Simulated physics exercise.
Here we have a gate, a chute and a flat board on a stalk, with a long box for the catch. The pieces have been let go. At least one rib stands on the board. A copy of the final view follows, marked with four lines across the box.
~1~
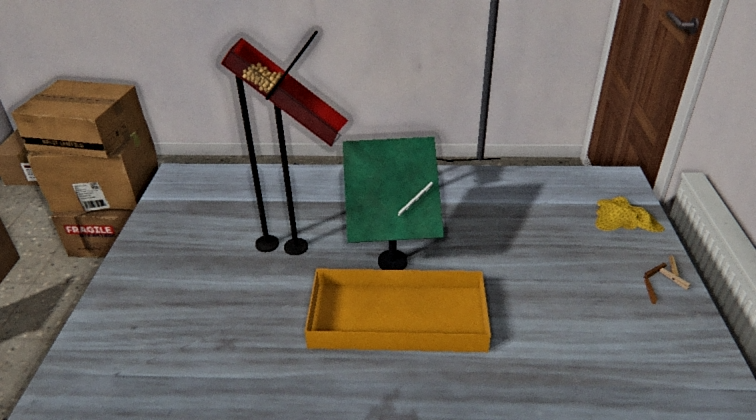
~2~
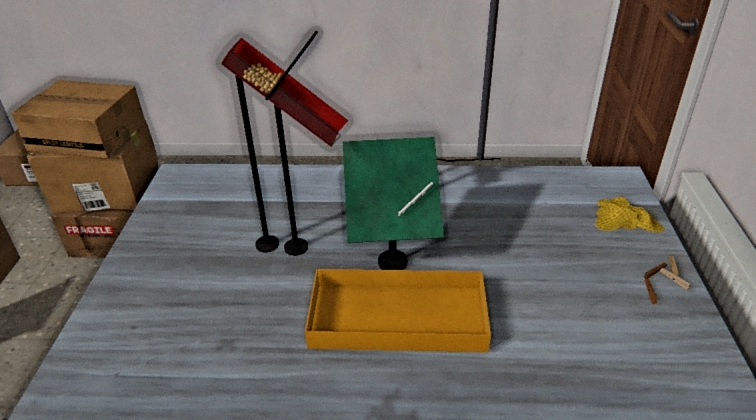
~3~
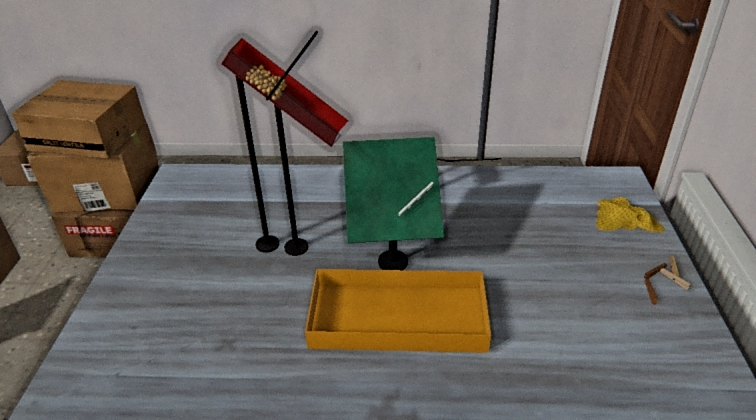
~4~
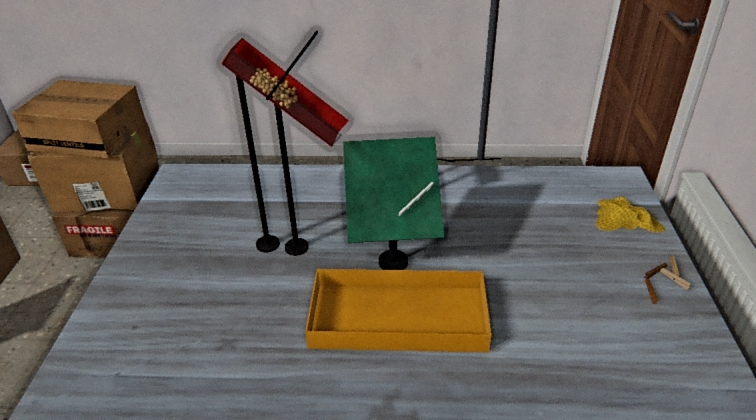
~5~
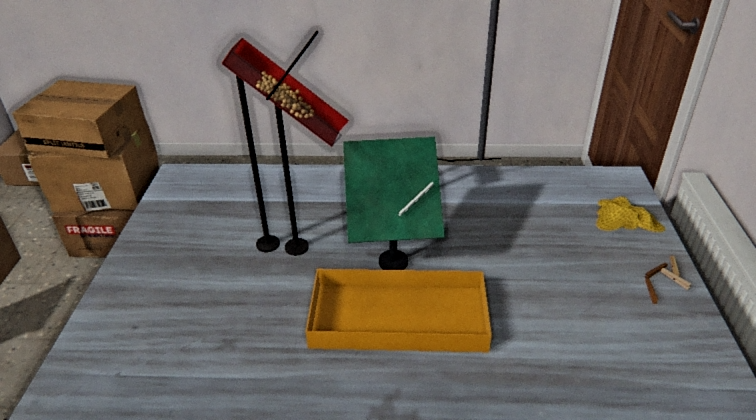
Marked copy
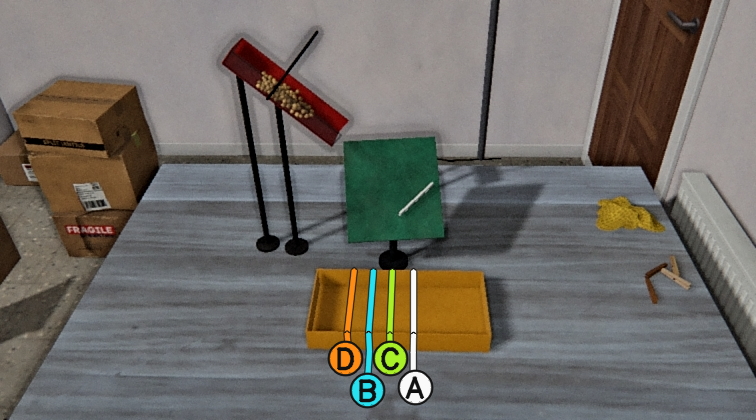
The clip opens on a tabletop with small beige pieces bunched near a thin black rod in a raised, sloping red chute, beside a tilted green board and an empty yellow box. The pieces begin sliding down to the right, then spread out further along the chute, while everything else stays still.
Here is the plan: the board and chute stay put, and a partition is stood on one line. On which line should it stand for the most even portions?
It is C.
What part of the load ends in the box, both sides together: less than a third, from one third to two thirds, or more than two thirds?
It is more than two thirds.
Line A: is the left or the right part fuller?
Left.
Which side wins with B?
Right.
On the marked copy, line A crosses the front rim at (413, 334); line B crosses the front rim at (368, 333); line C crosses the front rim at (389, 333); line D crosses the front rim at (347, 332).
If A is chosen, of what is caught, most on the left of the divider, a small part on the right.
If B is chosen, of what is caught, a small part on the left of the divider, nearly all on the right.
If C is chosen, of what is caught, about half on the left of the divider, about half on the right.
If D is chosen, of what is caught, none on the left of the divider, all on the right.
